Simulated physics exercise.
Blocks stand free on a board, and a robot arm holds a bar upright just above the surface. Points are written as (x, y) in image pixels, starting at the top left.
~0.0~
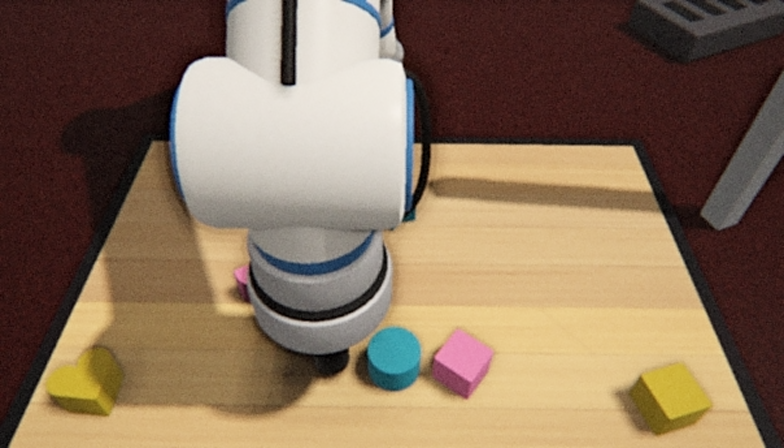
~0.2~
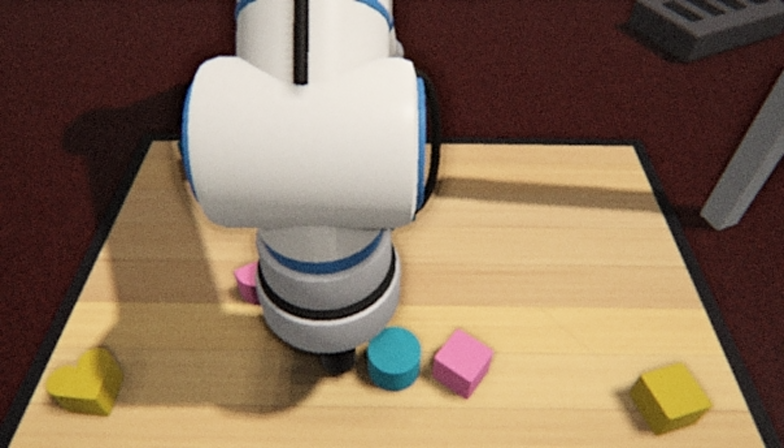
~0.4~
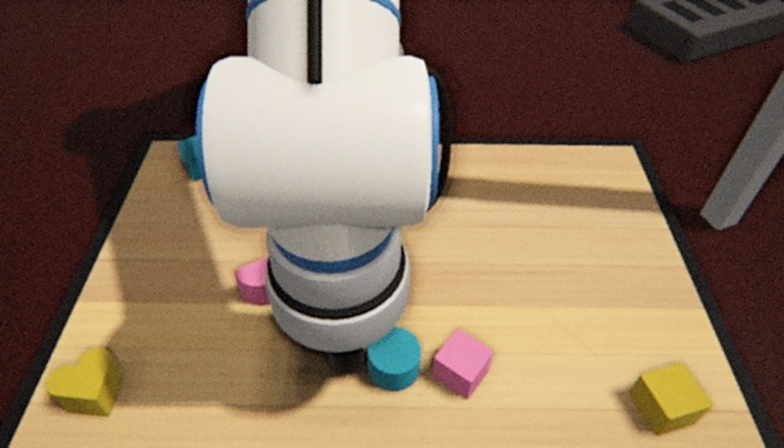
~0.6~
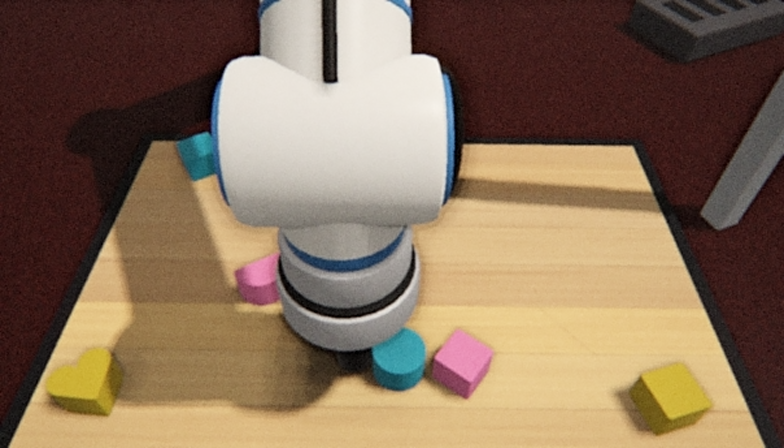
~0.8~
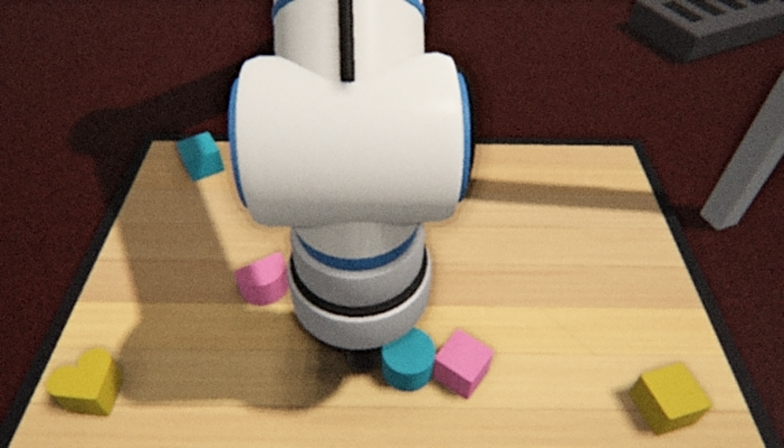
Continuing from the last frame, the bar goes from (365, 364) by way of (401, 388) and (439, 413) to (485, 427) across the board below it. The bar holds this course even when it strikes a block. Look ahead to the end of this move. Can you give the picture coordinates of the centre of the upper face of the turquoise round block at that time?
Pixel (529, 388).
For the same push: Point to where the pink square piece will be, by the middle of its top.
At (527, 343).
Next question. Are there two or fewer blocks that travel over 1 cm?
I believe so.
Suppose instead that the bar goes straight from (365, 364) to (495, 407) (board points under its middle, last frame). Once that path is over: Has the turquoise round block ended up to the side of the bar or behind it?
No, that is not what happens.
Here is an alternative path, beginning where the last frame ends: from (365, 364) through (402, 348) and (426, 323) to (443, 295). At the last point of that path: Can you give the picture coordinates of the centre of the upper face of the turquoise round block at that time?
The middle of its upper face should be somewhere near (445, 351).
What follows on the original path. One third of the way, bar at (401, 382); turquoise round block at (448, 372); pink square piece at (495, 356), turned 45° anticlockwise.
Two thirds of the way, bar at (441, 407); turquoise round block at (488, 387); pink square piece at (515, 351), turned 85° anticlockwise.
At the end, bar at (486, 421); turquoise round block at (529, 388); pink square piece at (527, 343), turned 120° anticlockwise.
